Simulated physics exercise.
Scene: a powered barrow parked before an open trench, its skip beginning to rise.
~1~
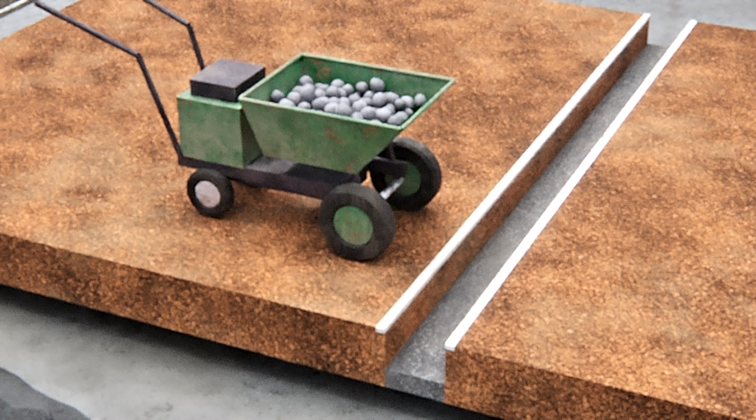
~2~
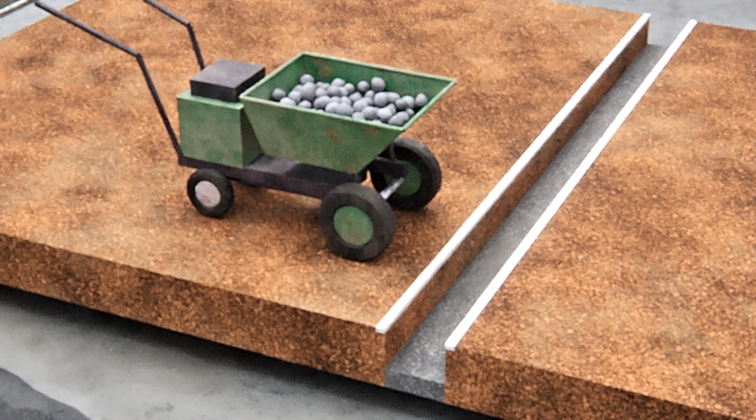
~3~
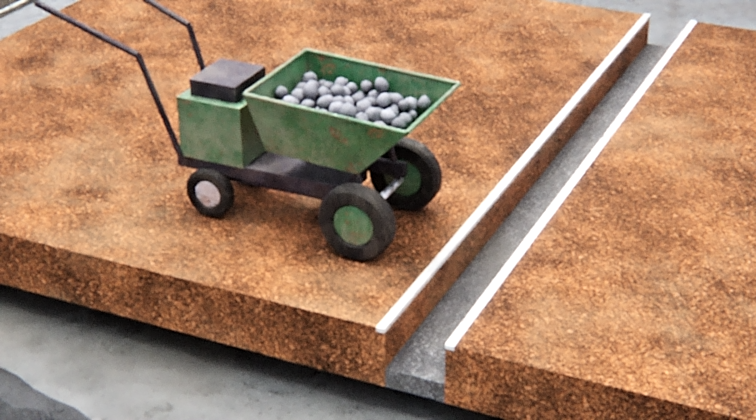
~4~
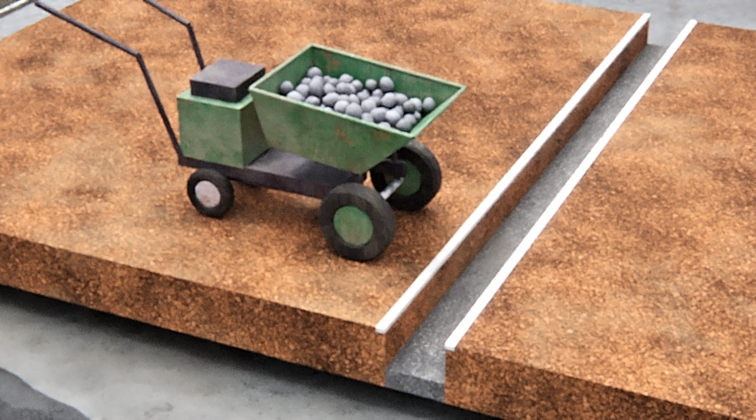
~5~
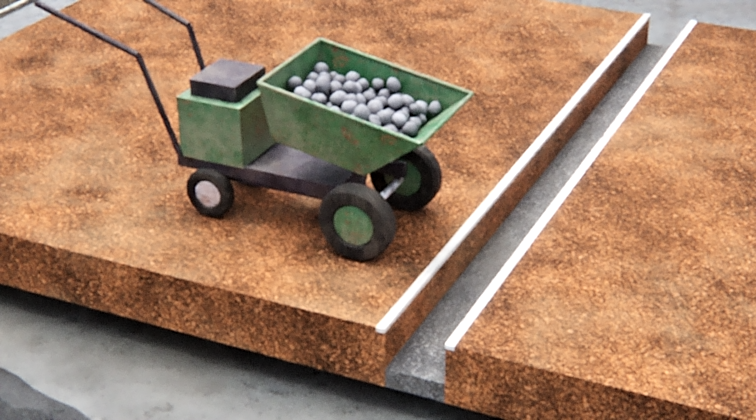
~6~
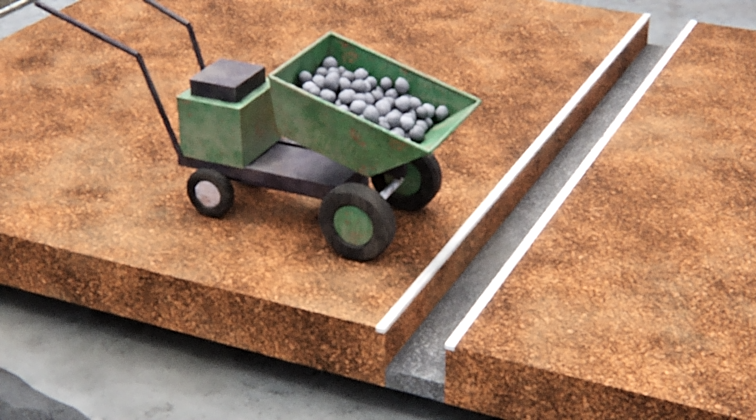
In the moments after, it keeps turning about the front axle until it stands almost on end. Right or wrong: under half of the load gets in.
Right.
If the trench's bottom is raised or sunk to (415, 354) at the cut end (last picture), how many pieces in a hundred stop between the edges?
Estimated share: Approx. 20 per cent.
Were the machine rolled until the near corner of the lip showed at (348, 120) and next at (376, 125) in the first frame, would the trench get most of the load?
Well, the first try gives the bigger portion, and the second gives the bigger portion.
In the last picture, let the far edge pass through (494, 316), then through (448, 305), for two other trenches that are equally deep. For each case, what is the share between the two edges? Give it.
70 % and 0 %, give or take.
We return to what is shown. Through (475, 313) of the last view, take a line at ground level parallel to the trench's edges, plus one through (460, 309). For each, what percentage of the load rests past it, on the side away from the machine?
Estimate, first then second: 50 %, 60 %.
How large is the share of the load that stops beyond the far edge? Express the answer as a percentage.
I'd say around 50 per cent of the load.
Just after the last frame, skip tipped steeply; every one in the skip.
A moment on, skip tipped right over; roughly two thirds in the skip; about a tenth in or heaped over the trench; roughly a third beyond it; just a few falling.
Further on, skip tipped right over; roughly a quarter in the skip; roughly a quarter in or heaped over the trench; roughly half beyond it.
When it is over, skip tipped right over; roughly a quarter in the skip; roughly a quarter in or heaped over the trench; roughly half beyond it.
